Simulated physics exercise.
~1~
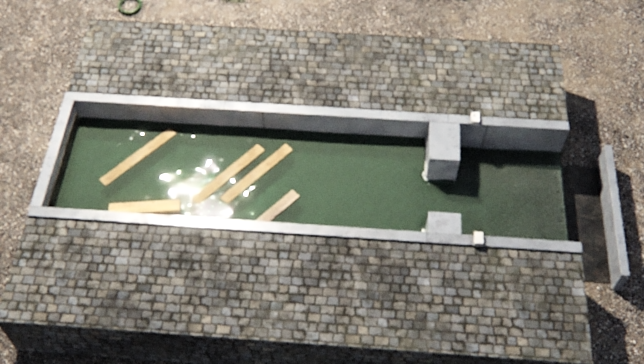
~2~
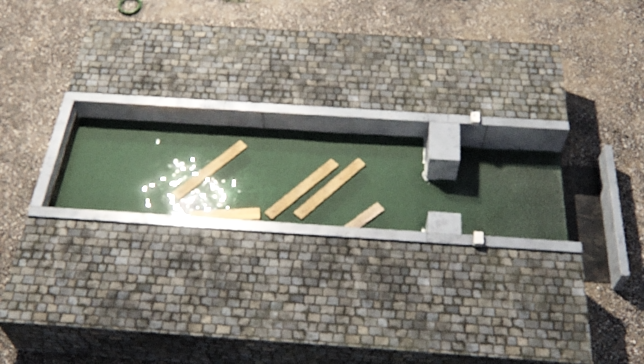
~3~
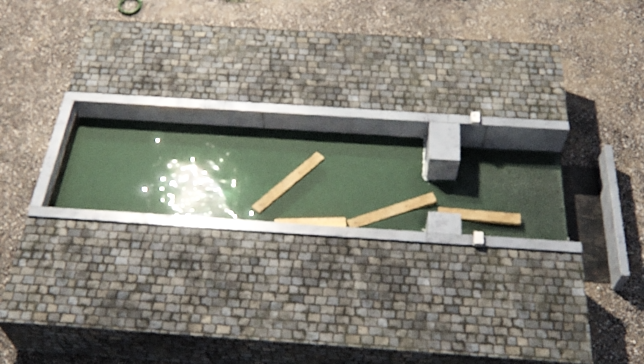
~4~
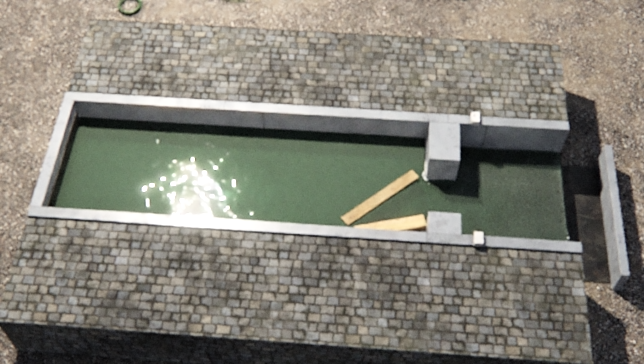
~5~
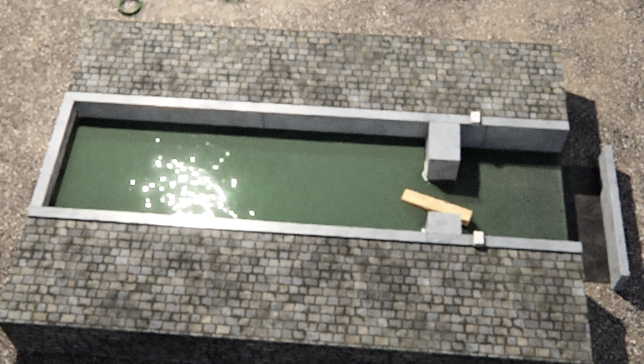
Wooden planks drift right along a green water channel and vanish until only one remains.
